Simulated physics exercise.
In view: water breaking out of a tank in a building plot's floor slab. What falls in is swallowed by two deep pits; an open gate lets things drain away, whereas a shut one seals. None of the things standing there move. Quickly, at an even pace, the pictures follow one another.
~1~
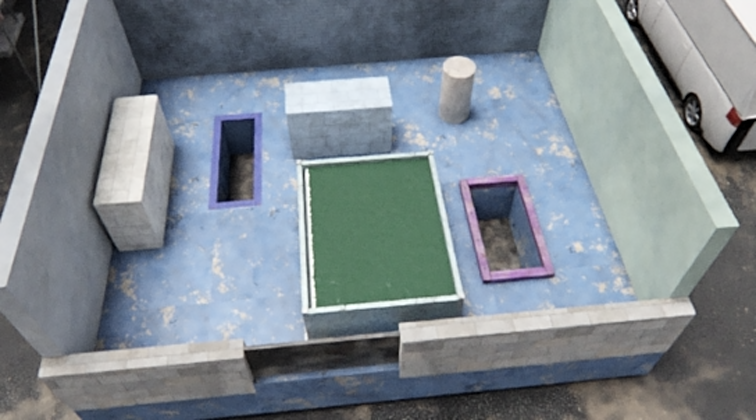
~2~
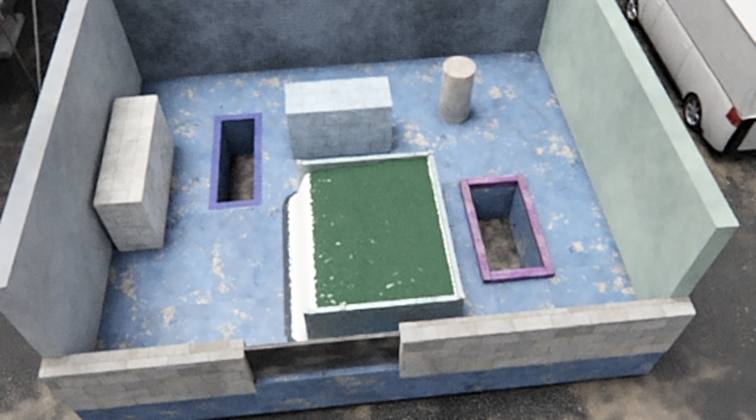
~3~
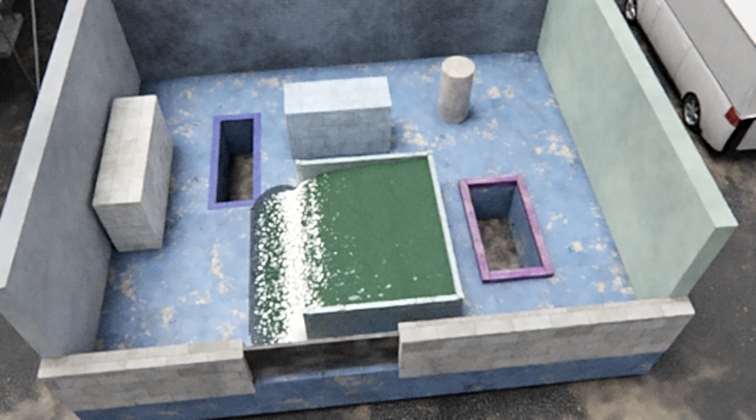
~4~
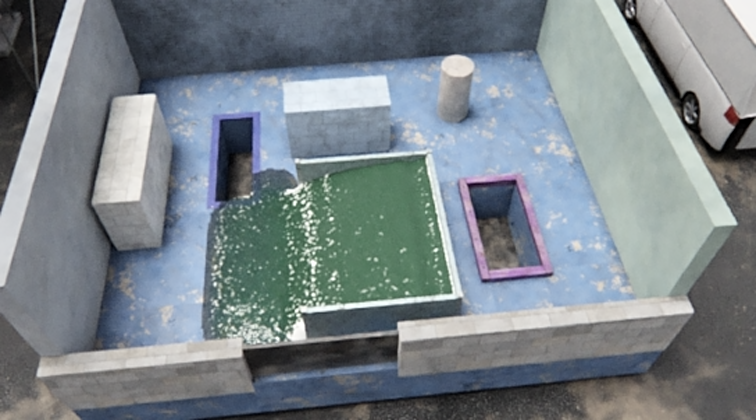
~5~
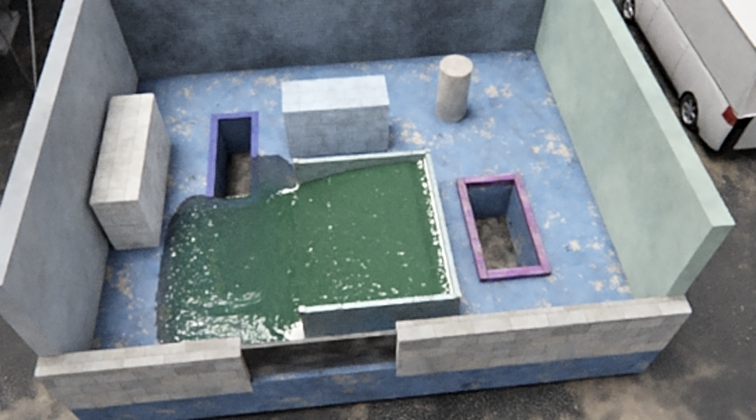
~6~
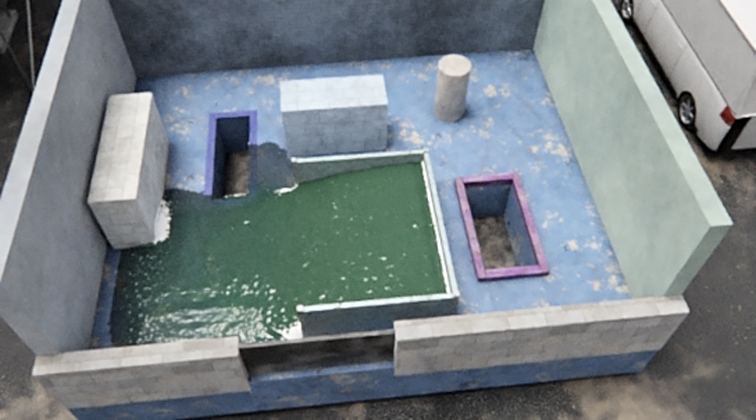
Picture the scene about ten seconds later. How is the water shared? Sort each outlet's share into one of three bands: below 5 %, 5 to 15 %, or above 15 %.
Shares: The gate gets below 5 %; the blue pit gets above 15 %; the purple pit gets below 5 %.
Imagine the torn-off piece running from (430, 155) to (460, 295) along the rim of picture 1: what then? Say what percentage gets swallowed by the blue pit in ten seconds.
Per cent to blue: 6.
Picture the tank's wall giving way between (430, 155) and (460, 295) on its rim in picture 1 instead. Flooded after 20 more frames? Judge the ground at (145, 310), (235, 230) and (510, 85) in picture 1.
Listed in order, they come out without a puddle, without a puddle and sitting in a pool.
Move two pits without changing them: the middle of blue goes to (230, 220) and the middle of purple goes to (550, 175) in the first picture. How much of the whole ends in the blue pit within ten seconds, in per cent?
Share for blue: 75 in a hundred.
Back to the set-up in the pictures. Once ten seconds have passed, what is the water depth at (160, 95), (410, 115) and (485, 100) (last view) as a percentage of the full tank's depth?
In order: 8, 4, 4 %.
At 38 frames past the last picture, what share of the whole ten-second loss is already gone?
Near 65 in a hundred, I reckon.
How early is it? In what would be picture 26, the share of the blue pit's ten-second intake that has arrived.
My guess is about 35 %.
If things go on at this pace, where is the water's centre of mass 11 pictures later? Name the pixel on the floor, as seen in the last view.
I'd say near (227, 267).
A moment on, water covers 25 % of the floor; the gate 0 %, the blue pit 3 %, the purple pit 0 %.
Next, water covers 35 % of the floor; the gate 0 %, the blue pit 7 %, the purple pit 0 %.
Then, water covers 40 % of the floor; the gate 0 %, the blue pit 15 %, the purple pit 0 %.
Later, water covers 70 % of the floor; the gate 0 %, the blue pit 28 %, the purple pit 0 %.
In the end, water covers 90 % of the floor; the gate 0 %, the blue pit 43 %, the purple pit 0 %.
